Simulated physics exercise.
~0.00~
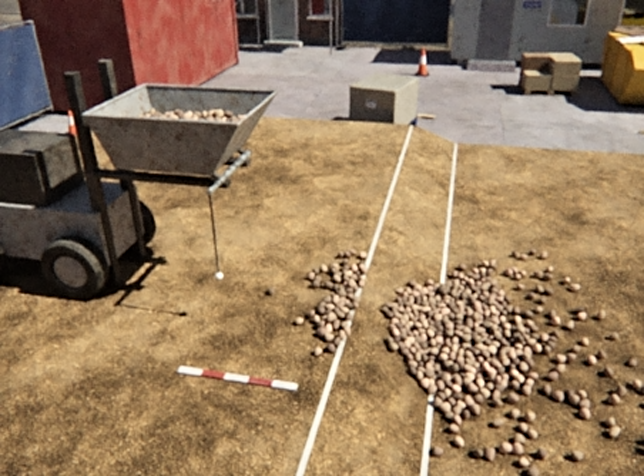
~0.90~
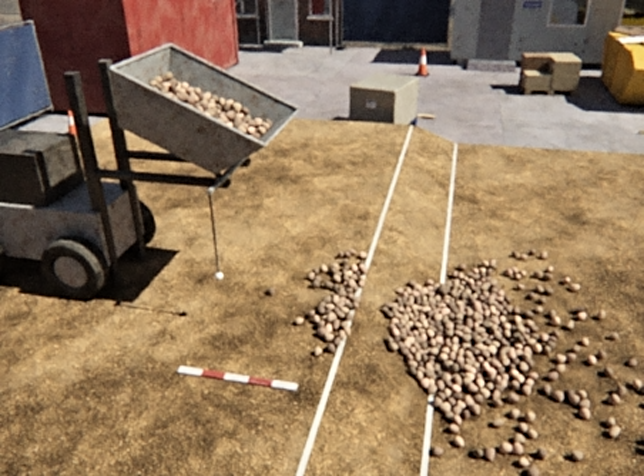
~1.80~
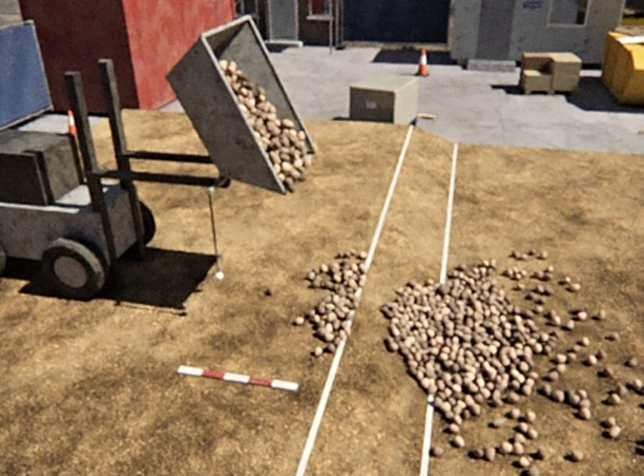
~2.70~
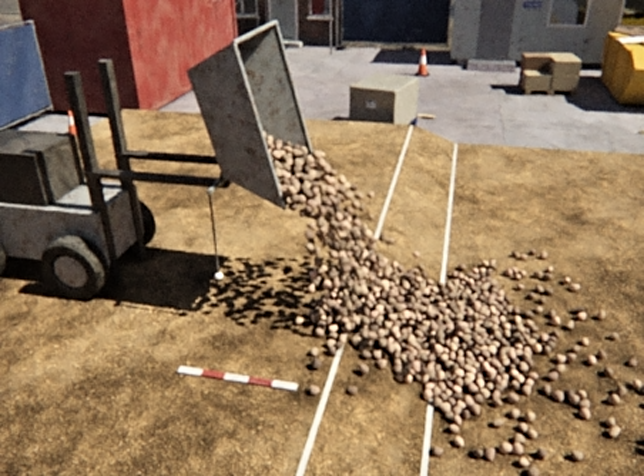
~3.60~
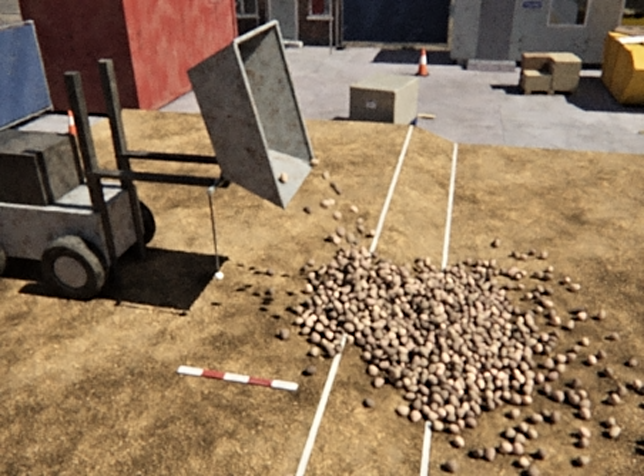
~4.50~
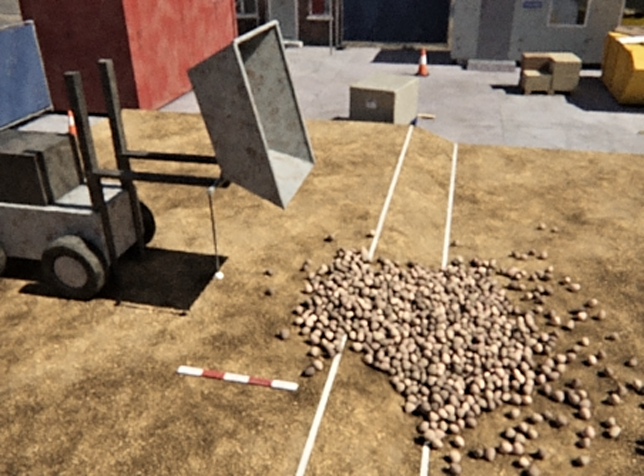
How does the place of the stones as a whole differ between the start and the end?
At the start, many of the stones are up in the skip on the left and the rest lie on the ground in two patches. At the end, they all lie on the ground in one broad heap, so their middle is lower and farther to the right.
